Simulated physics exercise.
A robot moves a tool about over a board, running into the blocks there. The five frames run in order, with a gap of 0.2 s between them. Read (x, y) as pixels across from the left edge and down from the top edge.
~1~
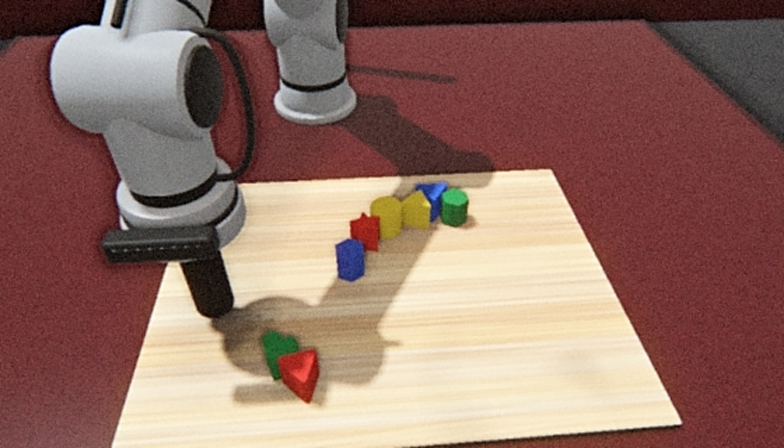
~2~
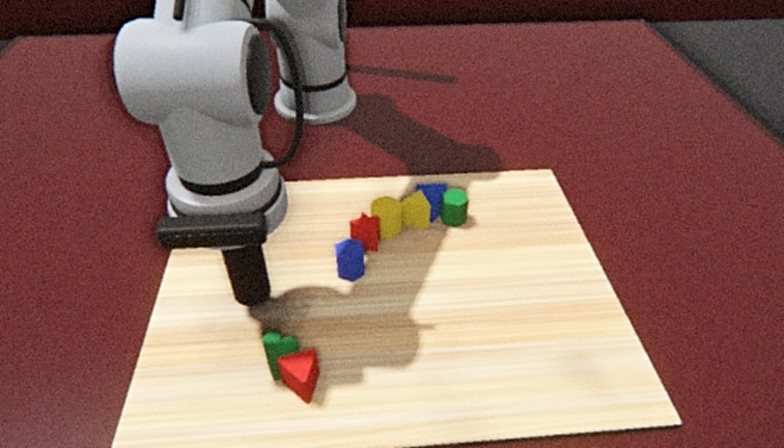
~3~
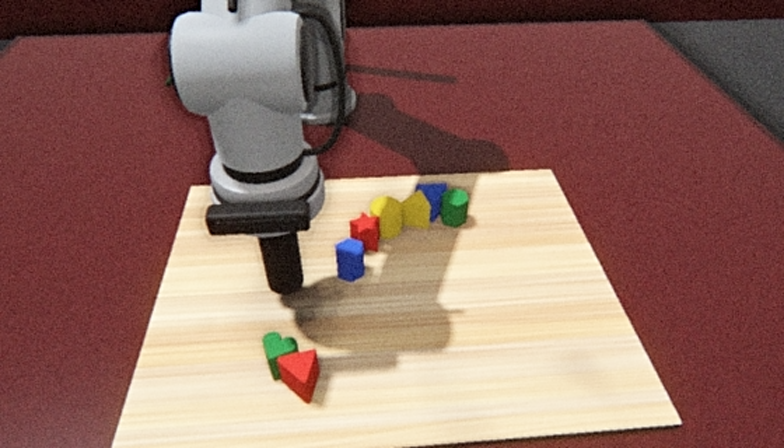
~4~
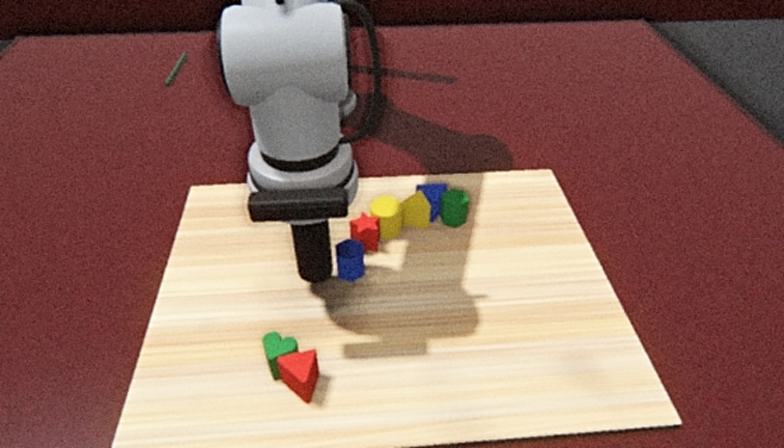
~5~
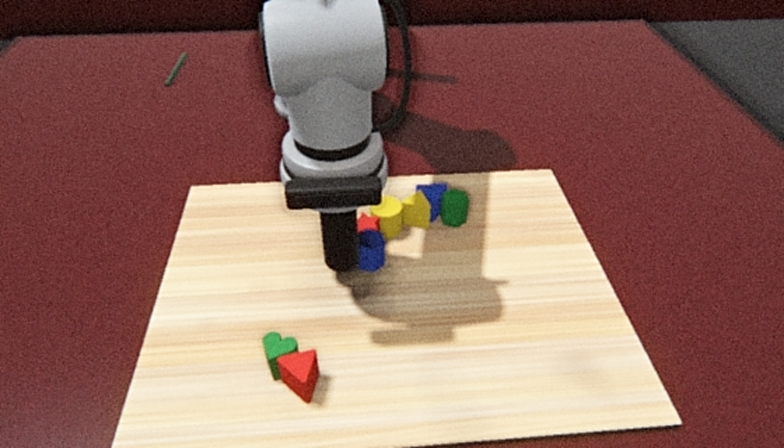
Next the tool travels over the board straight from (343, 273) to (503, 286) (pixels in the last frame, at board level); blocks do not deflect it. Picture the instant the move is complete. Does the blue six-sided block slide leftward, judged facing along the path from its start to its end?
I'd say yes.
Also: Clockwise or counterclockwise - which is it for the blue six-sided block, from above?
Seen from above, its turn is counter-clockwise.
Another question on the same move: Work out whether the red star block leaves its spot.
The answer is that it remains undisturbed.
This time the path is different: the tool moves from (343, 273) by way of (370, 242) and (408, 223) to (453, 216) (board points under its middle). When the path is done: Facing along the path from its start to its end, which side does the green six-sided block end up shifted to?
Heads right.
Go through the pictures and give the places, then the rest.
The first frame shows tip of the tool at (216, 304), middles of tops, red star block at (366, 221), blue six-sided block at (349, 248).
The second frame shows tool at (253, 293), nothing pushed.
The third frame shows tool at (286, 281), nothing pushed.
The fourth frame shows tool at (316, 270), nothing pushed.
The fifth frame shows tool at (342, 260), red star block at (366, 221), blue six-sided block at (370, 238).
What follows on the original path. One third of the way, tool at (397, 265); blue six-sided block at (403, 233), turned 95° anticlockwise.
Two thirds of the way, tool at (451, 270); blue six-sided block at (405, 233), turned 110° anticlockwise.
At the end, tool at (506, 273); red star block unmoved; blue six-sided block at (405, 233), turned 110° anticlockwise.
